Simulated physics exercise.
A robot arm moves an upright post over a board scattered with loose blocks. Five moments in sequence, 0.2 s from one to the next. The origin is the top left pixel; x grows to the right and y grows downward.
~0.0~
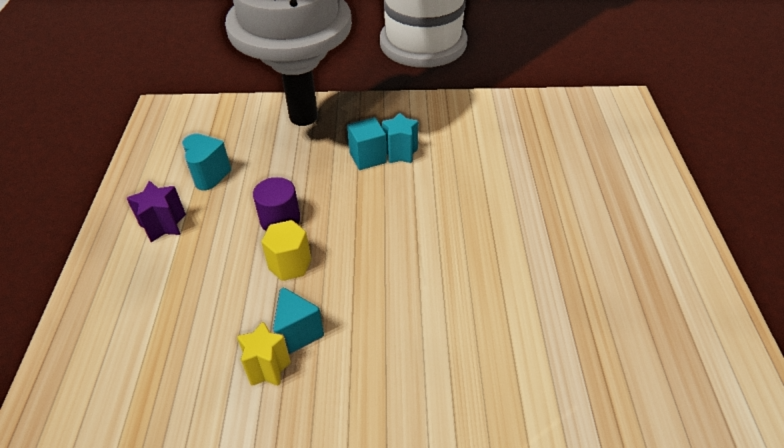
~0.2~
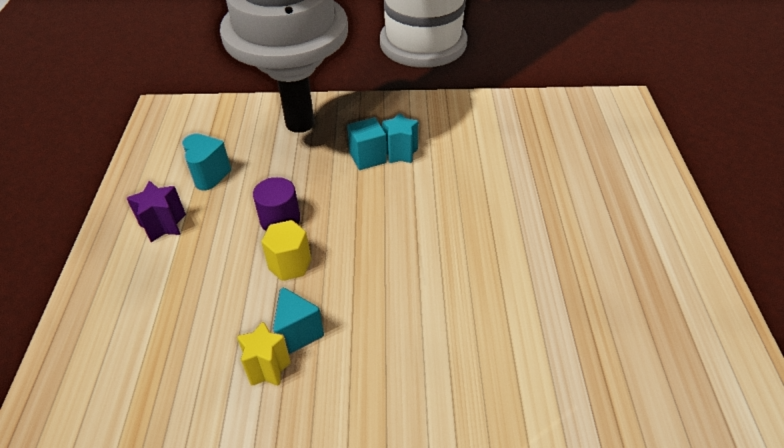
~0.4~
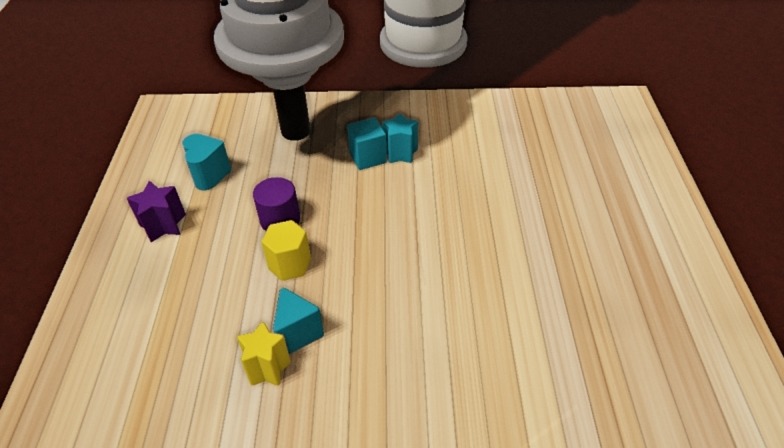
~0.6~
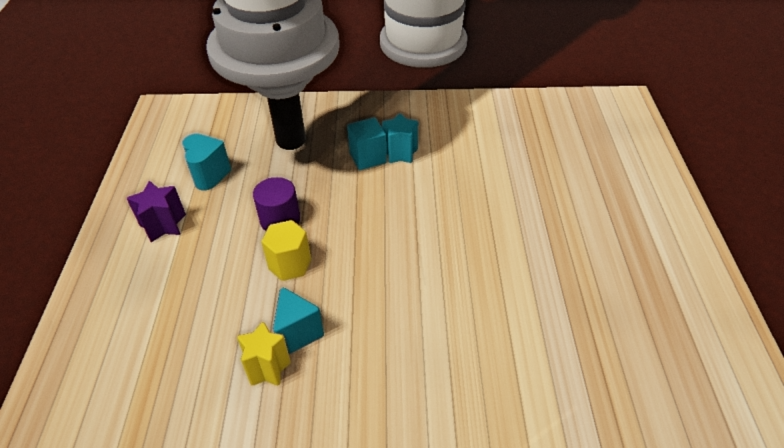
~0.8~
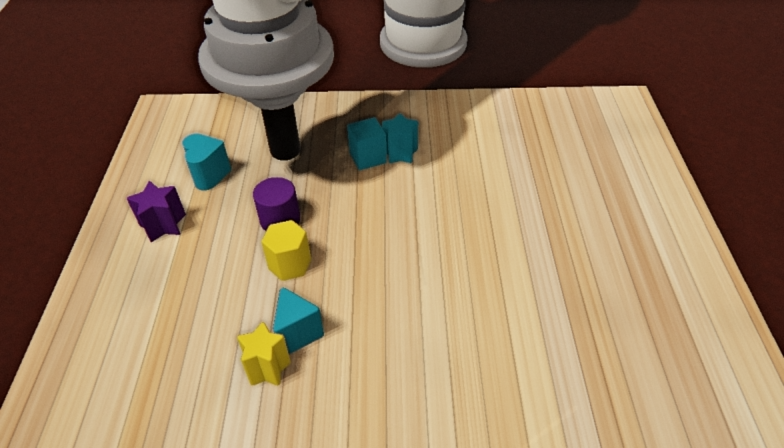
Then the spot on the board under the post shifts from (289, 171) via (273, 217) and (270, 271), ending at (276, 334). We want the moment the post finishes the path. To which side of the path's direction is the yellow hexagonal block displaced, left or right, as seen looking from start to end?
It goes toward the left-hand side.
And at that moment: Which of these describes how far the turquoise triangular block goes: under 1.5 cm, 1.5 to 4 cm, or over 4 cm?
Long, over 4 cm.
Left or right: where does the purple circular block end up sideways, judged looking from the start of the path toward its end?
It slides leftward.
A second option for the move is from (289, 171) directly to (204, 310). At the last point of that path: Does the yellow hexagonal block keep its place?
No, it doesn't check out.
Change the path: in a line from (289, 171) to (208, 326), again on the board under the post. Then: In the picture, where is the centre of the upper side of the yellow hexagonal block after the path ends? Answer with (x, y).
I expect it at (308, 262).
What follows on the original path. One third of the way, post (269, 199); purple circular block (270, 216); yellow hexagonal block (286, 244).
Two thirds of the way, post (266, 254); purple circular block (283, 270); yellow hexagonal block (323, 288), turned 30° anticlockwise; turquoise triangular block (293, 314).
At the end, post (271, 317); yellow star-shaped block (259, 349), turned 30° clockwise; purple circular block (303, 328); yellow hexagonal block (345, 304), turned 100° anticlockwise; turquoise triangular block (316, 365), turned 40° anticlockwise.
